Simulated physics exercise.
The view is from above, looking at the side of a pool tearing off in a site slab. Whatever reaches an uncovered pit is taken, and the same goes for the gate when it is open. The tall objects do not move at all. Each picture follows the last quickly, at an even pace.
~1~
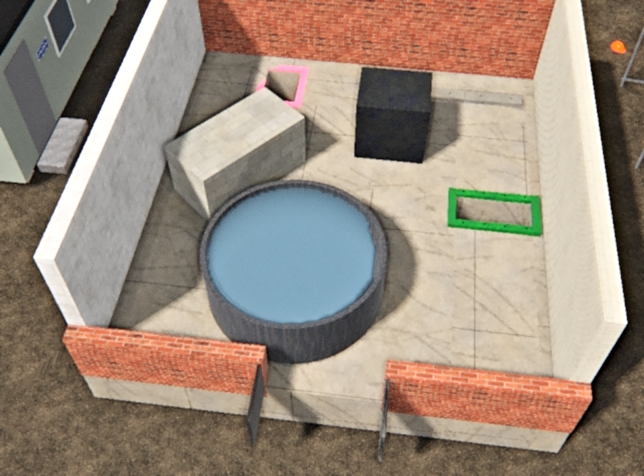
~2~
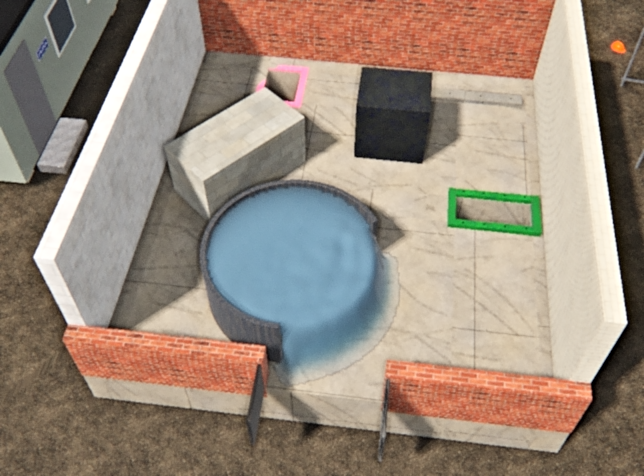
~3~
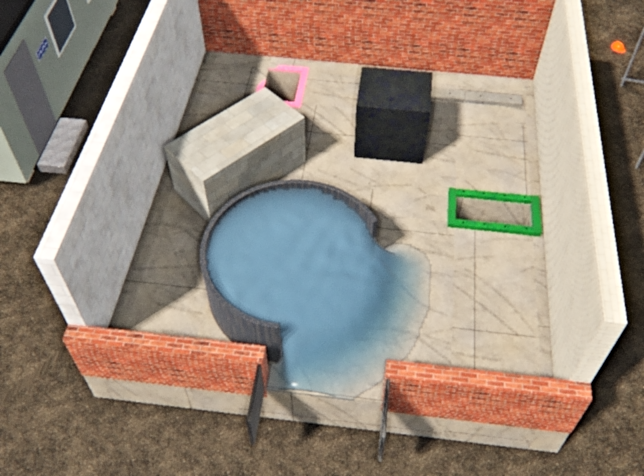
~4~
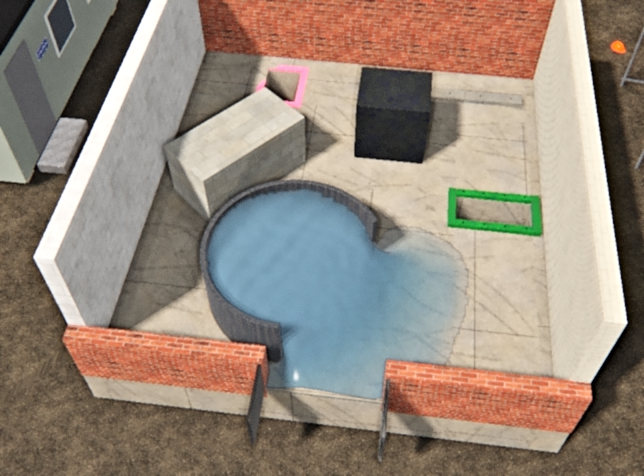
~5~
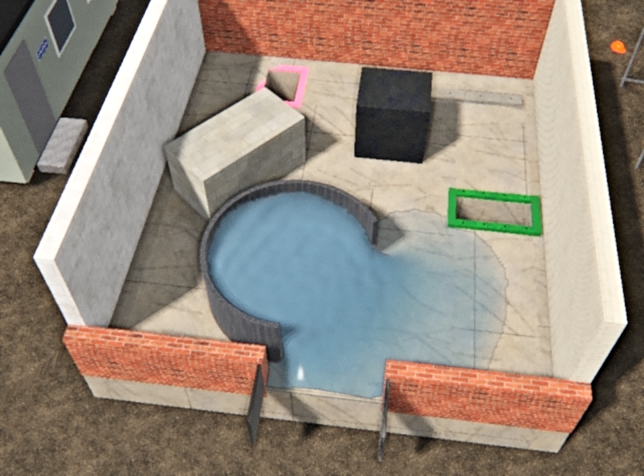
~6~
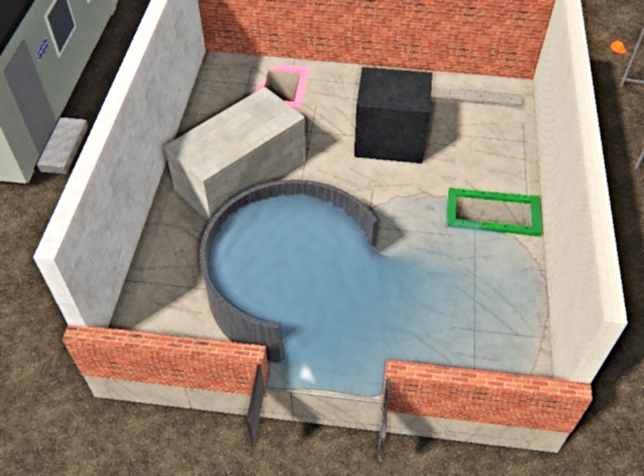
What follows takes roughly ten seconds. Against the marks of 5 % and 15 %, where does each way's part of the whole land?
My prediction: The gate carries off upward of fifteen per cent. The pink pit carries off beneath five per cent. The green pit carries off upward of fifteen per cent.
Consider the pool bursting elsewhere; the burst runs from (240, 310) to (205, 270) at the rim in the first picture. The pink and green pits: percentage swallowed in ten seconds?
I'd say the pink pit gets around 14 percent and the green pit around 0 percent.
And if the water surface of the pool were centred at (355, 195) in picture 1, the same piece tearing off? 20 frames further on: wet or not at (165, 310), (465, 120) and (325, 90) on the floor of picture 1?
Well, first one got wet, second one got wet, third one stays dry.
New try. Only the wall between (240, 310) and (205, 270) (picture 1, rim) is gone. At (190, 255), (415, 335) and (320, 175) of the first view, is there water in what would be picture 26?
In the order asked: Sodden, out of reach, sodden.
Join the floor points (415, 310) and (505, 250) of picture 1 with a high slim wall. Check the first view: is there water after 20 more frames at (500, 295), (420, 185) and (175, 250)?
Okay, the first comes out soaked, the next soaked, and the last left untouched.
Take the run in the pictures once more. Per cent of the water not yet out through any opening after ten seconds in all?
I'd say roughly 40 percent.
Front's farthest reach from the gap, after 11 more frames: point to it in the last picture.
About (531, 110).
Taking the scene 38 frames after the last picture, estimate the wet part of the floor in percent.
Some 65 per cent.
A moment on, water covers 25 % of the floor; the gate 14 %, the pink pit 0 %, the green pit 0 %.
Next, water covers 30 % of the floor; the gate 21 %, the pink pit 0 %, the green pit 2 %.
Then, water covers 45 % of the floor; the gate 26 %, the pink pit 0 %, the green pit 12 %.
Later, water covers 65 % of the floor; the gate 31 %, the pink pit 1 %, the green pit 19 %.
In the end, water covers 85 % of the floor; the gate 37 %, the pink pit 3 %, the green pit 20 %.
